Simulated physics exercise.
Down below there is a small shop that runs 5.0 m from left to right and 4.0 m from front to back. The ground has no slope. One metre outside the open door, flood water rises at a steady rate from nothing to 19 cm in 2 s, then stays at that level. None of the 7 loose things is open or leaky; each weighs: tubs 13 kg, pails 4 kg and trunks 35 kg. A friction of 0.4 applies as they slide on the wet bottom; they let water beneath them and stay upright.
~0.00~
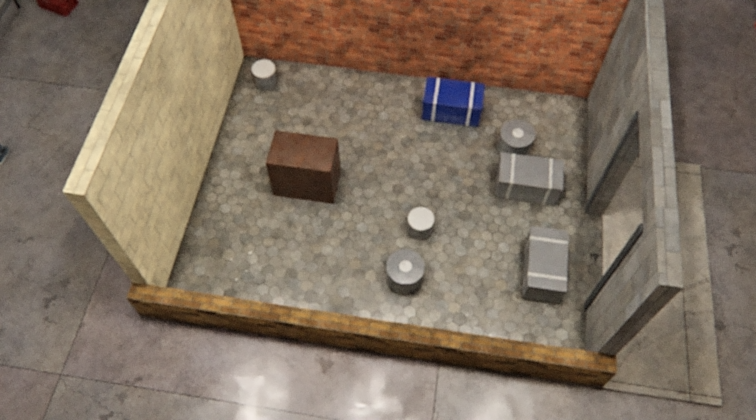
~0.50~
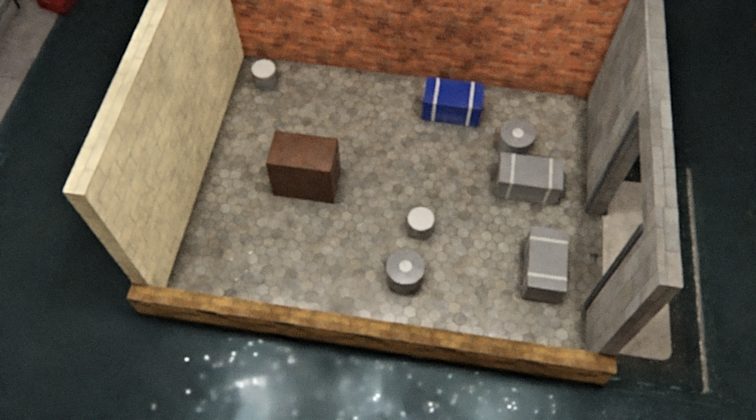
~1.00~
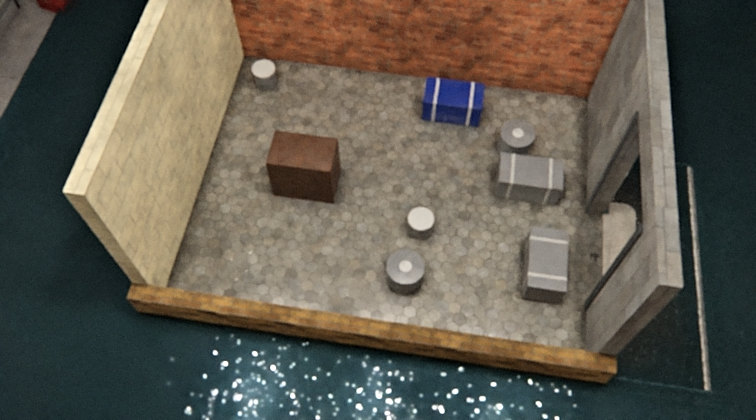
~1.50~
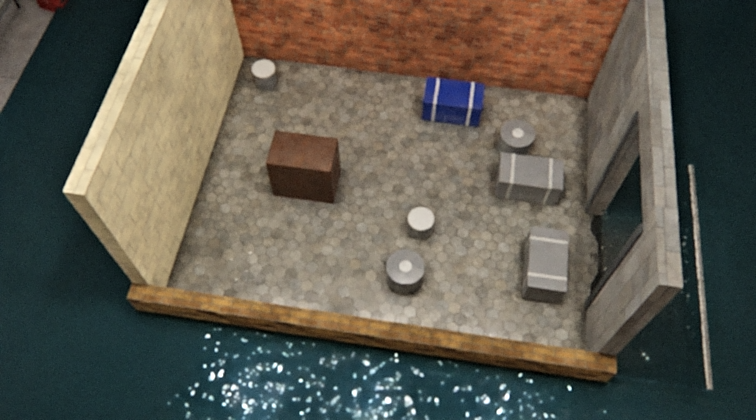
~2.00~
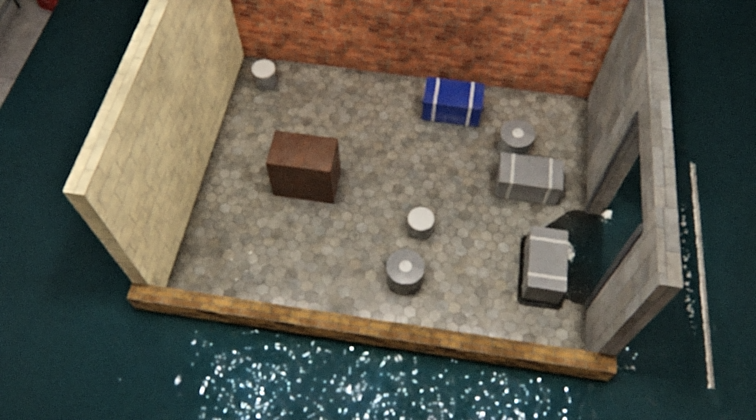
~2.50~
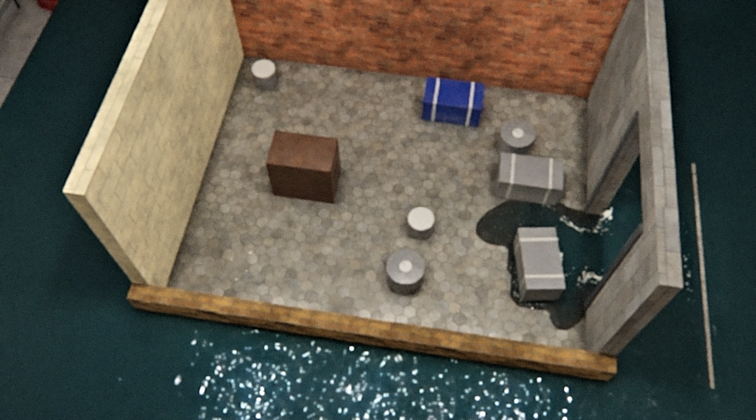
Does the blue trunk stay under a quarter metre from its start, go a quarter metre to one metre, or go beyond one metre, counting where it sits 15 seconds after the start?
Under a quarter metre.
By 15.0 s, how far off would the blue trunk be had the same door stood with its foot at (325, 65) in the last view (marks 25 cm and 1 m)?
By then the blue trunk has hardly changed position.
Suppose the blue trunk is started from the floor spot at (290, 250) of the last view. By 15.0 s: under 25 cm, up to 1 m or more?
Result: It drifts only slightly.
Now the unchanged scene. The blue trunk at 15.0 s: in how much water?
Somewhere close to 7 cm.
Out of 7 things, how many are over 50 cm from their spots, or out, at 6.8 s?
The number comes to 2.
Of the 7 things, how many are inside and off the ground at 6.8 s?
Count: 0.
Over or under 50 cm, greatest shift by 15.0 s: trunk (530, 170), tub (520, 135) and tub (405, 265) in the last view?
Well, in sequence it's smaller, smaller, farther.
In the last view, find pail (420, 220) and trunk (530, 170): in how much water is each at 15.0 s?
Around 13 cm and 8 cm.
After 3.5 s the blue trunk is near (454, 93), 0.0 m from its start, aground; 0 afloat.
After 6.8 s the blue trunk is near (454, 93), 0.0 m from its start, aground; 0 afloat.
After 11.0 s the blue trunk is near (454, 93), 0.0 m from its start, aground; 2 afloat.
After 15.0 s the blue trunk is near (454, 93), 0.0 m from its start, aground; 4 afloat.
